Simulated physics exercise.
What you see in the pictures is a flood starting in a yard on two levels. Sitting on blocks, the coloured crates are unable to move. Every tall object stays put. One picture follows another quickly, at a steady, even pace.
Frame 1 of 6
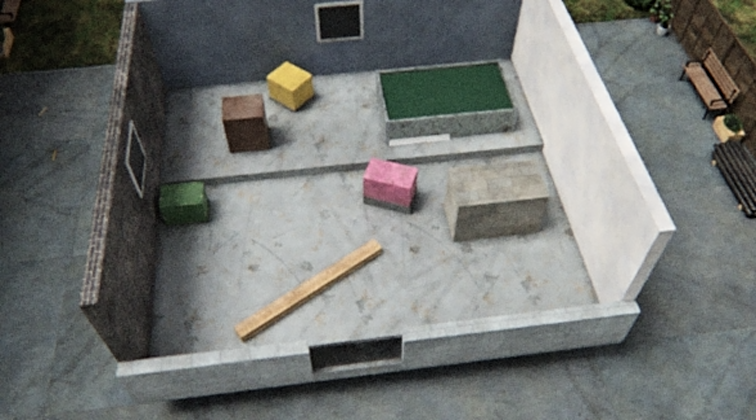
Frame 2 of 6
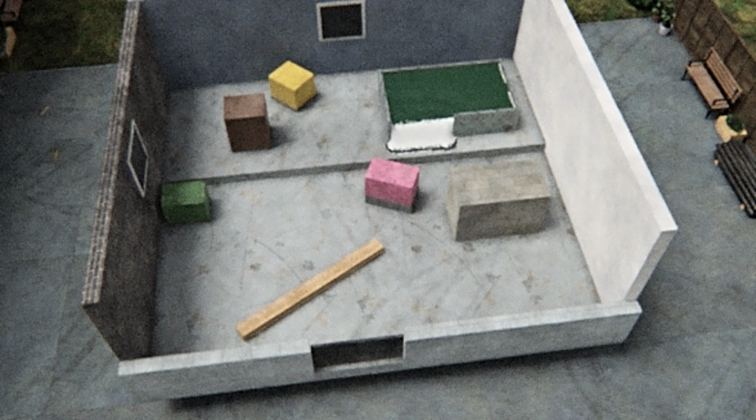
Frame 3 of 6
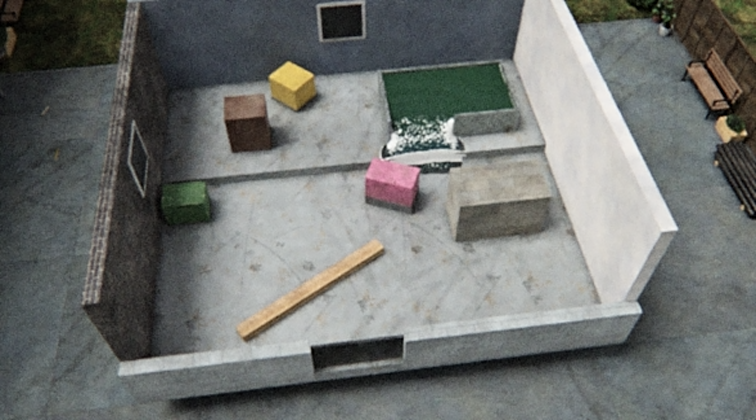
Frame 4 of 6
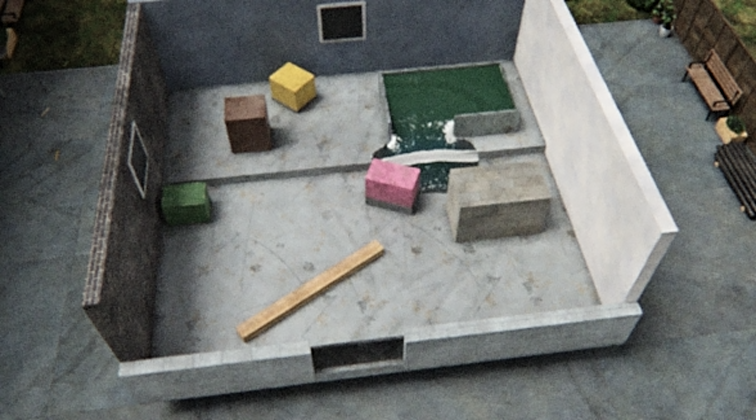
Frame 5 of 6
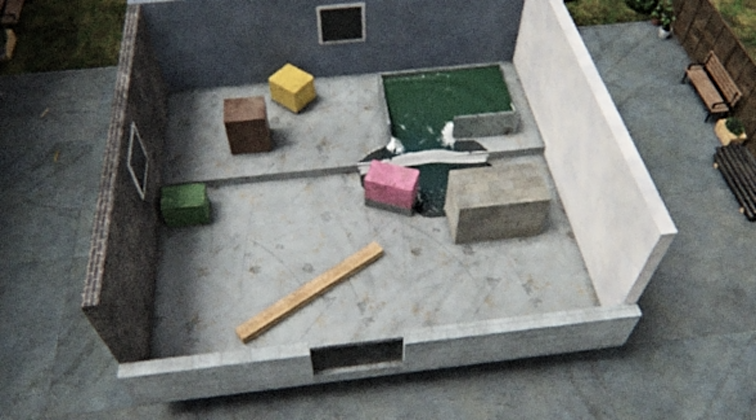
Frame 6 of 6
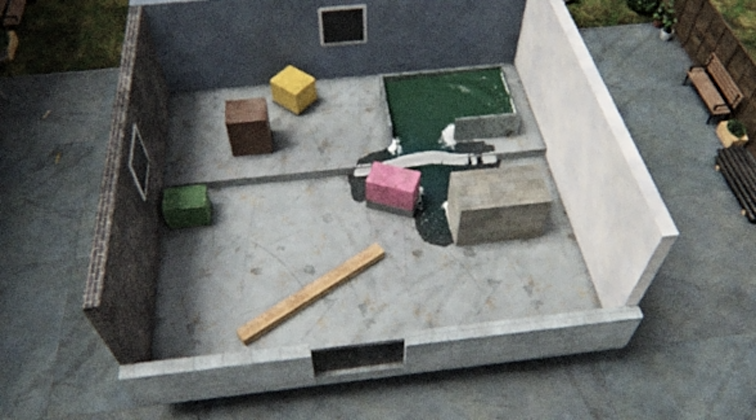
Dark green water pouring from a broken tank in a walled yard, spilling down a step and spreading around a pink crate.
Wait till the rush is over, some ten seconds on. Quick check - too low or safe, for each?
Pink crate too low; yellow crate safe; green crate too low.
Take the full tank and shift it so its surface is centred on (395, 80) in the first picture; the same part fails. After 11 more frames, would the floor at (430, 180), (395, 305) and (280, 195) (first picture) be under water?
First drenched; next unwetted; last drenched.
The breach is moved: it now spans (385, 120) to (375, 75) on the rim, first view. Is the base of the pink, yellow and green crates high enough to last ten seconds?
As I see it, pink crate is not reached, yellow crate gets reached and green crate gets reached.
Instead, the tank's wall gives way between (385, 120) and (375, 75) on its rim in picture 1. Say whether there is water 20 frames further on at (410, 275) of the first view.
The place in question is left alone.
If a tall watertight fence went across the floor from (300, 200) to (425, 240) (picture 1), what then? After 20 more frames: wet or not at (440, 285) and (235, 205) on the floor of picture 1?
In order, I'd call them inundated and inundated.
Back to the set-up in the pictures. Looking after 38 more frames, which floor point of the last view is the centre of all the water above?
At about (404, 226).
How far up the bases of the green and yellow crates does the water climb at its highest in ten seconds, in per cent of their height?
Taking them in the order asked, 230 percent and 0 percent.
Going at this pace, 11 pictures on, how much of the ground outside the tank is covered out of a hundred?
About 25 in a hundred.
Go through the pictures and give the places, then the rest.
The open tank at (445, 93) is whole and still, in the first picture.
Water pours out at (421, 131) and has run to (391, 150), in the second picture.
The front is at a hidden place, out from the gap at (421, 133), in the third picture.
Water pours out at (422, 134) and has run to a hidden place, in the fourth picture.
The front is at (444, 212), out from the gap at (421, 136), in the fifth picture.
The front is at (436, 240), out from the gap at (422, 137), in the sixth picture.
A moment on, water covers 15 % of the floor; the pink crate water round its plinth, the yellow crate not reached, the green crate not reached.
Next, water covers 25 % of the floor; the pink crate water round its plinth, the yellow crate not reached, the green crate not reached.
Then, water covers 50 % of the floor; the pink crate water round its plinth, the yellow crate not reached, the green crate water round its plinth.
Later, water covers 60 % of the floor; the pink crate water round its plinth, the yellow crate not reached, the green crate water round its plinth.
In the end, water covers 65 % of the floor; the pink crate was topped, the yellow crate stayed above the water, the green crate was topped.
